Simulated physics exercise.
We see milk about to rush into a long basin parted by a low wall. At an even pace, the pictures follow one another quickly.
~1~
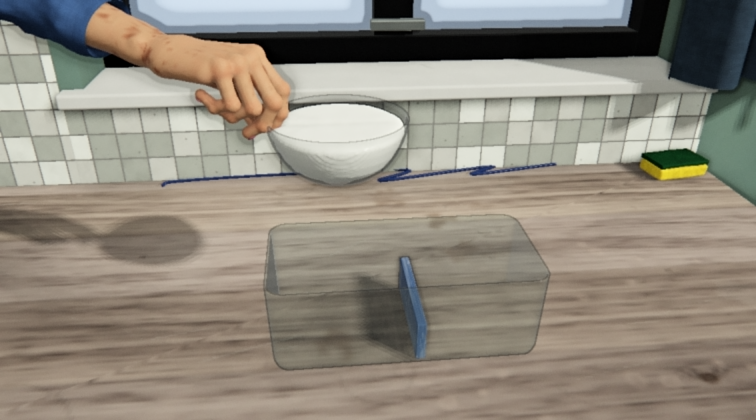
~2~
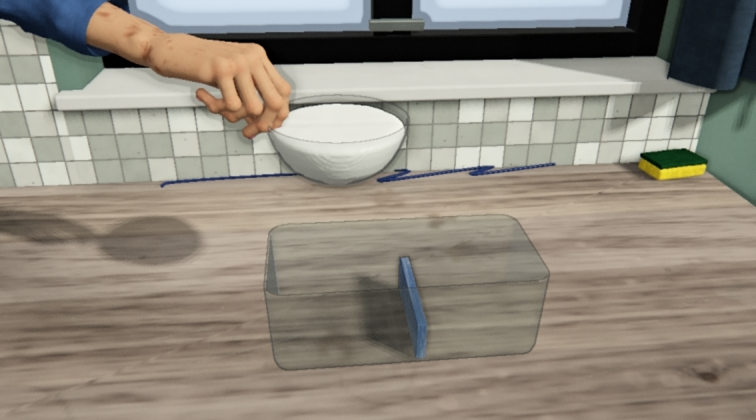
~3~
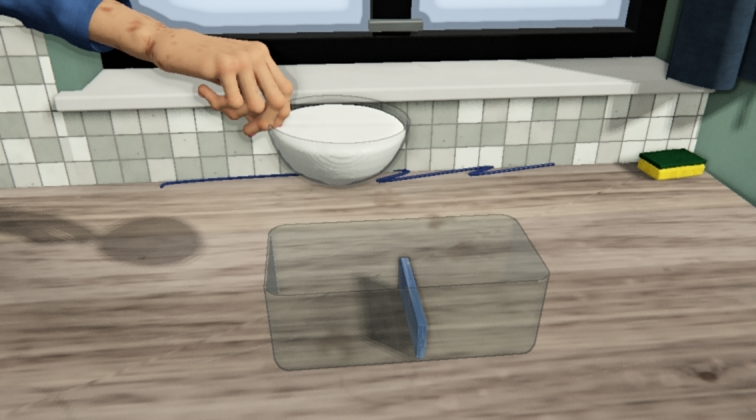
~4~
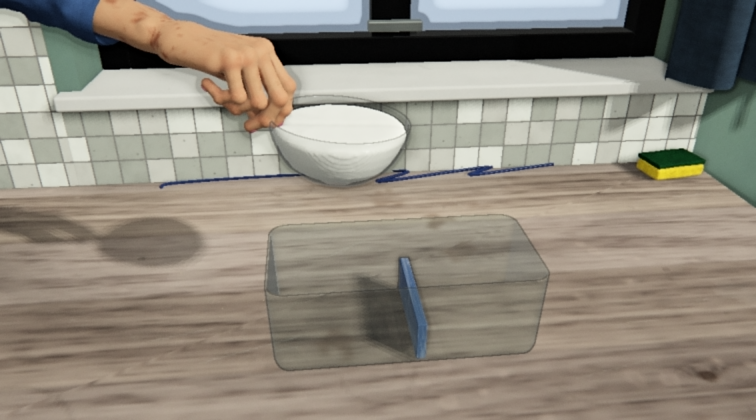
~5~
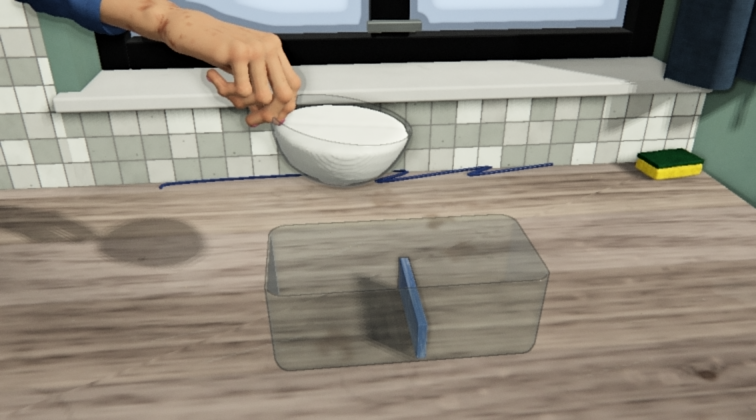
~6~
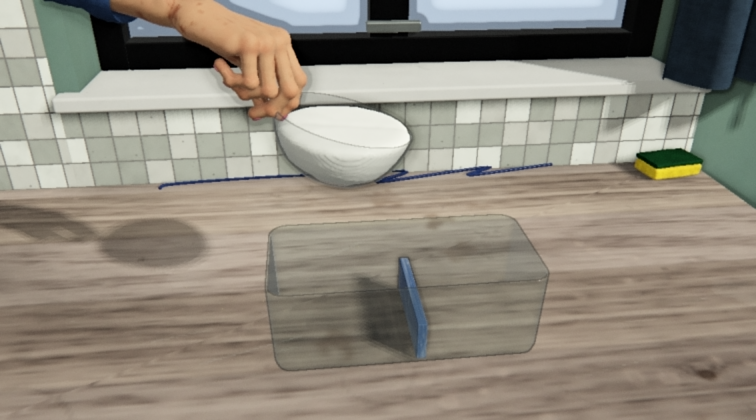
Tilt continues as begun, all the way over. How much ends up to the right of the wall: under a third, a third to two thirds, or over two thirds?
Once it settles, the part right of the wall is beyond two thirds, I'd say.
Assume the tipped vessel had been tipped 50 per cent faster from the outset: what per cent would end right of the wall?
Around 65 in a hundred.
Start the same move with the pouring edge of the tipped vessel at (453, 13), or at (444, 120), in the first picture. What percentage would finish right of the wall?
You'd get around 75 per cent and then around 90 per cent.
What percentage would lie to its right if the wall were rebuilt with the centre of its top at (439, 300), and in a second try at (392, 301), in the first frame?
I'd expect near 50 percent the first time and near 85 percent the next.
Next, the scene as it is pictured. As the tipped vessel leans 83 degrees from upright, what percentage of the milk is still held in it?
Around 20 percent remains.
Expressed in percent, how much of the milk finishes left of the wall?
Share: Roughly 20 %.
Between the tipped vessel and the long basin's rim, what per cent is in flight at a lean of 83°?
Around 45 in a hundred.
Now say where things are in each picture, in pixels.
Tilt 0°; pouring edge (408, 116); surface from (270, 125) to (403, 122); the long basin's rim runs from (267, 259) to (532, 245); the wall's top is at (412, 289), in the first picture.
Tilt 1°; pouring edge (408, 117); surface from (270, 126) to (403, 122), in the second picture.
Tilt 2°; pouring edge (408, 120); surface from (271, 125) to (404, 123), in the third picture.
Tilt 5°; pouring edge (409, 123); surface from (272, 124) to (405, 125), in the fourth picture.
Tilt 10°; pouring edge (410, 128); surface from (274, 124) to (406, 126), in the fifth picture.
Tilt 15°; pouring edge (411, 135); surface from (277, 124) to (409, 128), in the sixth picture.
A moment on, the tilt is 83° and 19 per cent is still to pour, 0 is left of the wall and 34 right of it.
Next, the tilt is 117° and 0 per cent is still to pour, 16 is left of the wall and 81 right of it.
Then the tilt is 118° and 0 per cent is still to pour, 18 is left of the wall and 81 right of it.
Later the tilt is 118° and 0 per cent is still to pour, 18 is left of the wall and 81 right of it.
At rest 18 per cent lies left of the wall, 81 right of it and 1 outside.
